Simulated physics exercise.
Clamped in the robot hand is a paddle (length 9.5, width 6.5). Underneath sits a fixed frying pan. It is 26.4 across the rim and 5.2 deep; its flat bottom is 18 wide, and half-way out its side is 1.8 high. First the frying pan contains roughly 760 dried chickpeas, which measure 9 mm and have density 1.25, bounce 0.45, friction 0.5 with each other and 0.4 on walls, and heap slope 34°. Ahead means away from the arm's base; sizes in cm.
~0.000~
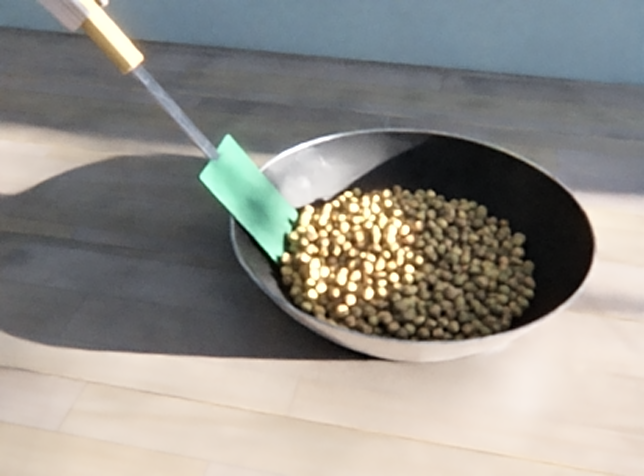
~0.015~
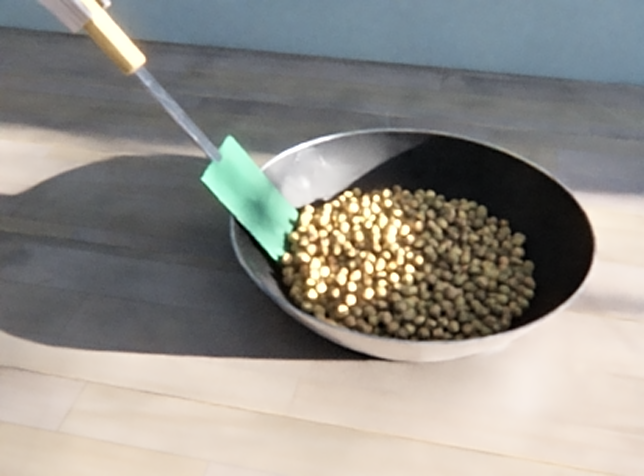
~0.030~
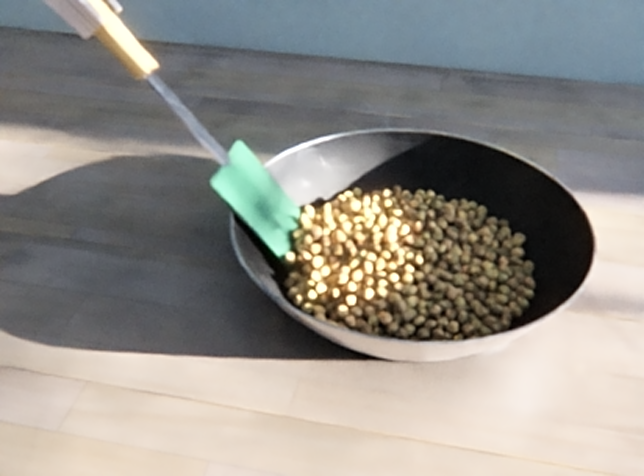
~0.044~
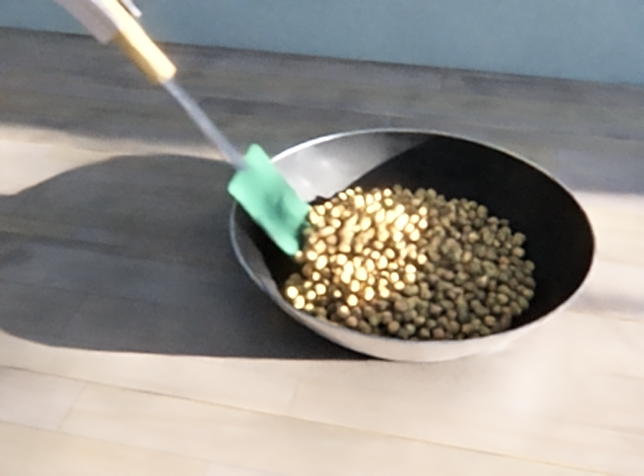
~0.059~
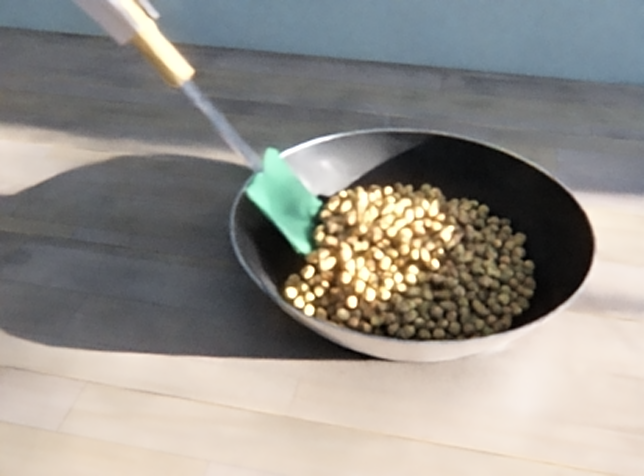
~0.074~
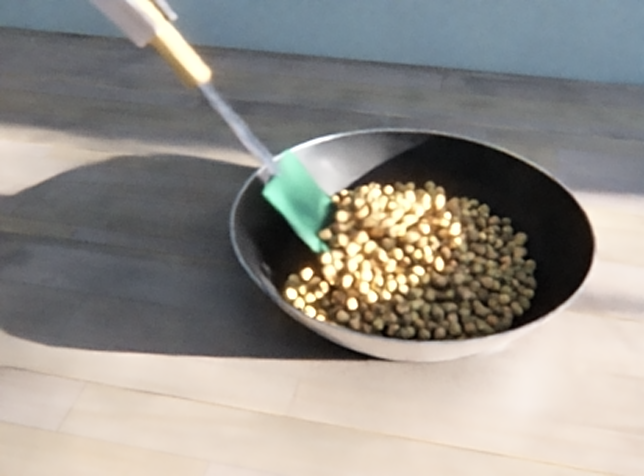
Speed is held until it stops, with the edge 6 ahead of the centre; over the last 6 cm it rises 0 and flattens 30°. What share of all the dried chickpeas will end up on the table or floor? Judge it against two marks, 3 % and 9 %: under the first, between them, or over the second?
Under the first, so below 3 %.
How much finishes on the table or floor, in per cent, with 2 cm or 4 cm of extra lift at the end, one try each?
First try around 0 percent, second try around 0 percent.
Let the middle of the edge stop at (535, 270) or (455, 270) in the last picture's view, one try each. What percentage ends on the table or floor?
Around 10 per cent for the first try and 0 per cent for the second.
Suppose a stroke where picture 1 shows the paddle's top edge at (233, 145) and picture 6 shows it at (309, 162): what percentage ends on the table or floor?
0 per cent.
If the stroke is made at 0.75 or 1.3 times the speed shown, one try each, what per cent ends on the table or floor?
Close to 0 and 0 percent respectively.
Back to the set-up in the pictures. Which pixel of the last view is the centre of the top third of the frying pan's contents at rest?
Close to pixel (505, 255).
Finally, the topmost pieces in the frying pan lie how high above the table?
Close to 4.5 centimetres high.
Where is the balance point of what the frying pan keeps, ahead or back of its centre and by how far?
The balance point is about 3.5 cm ahead.
After 0.11 s, sloping 51°, highest piece 8 above the table; 757 in the frying pan.
After 0.15 s, sloping 39°, highest piece 9 above the table; 757 in the frying pan.
After 0.37 s, sloping 21°, highest piece 4 above the table; 756 in the frying pan, 1 on the table or floor.
After 1.42 s, sloping 21°, highest piece 4 above the table; 756 in the frying pan, 1 on the table or floor.
At rest, 756 in the frying pan, 1 on the table or floor. That is 0 % on the table or floor.
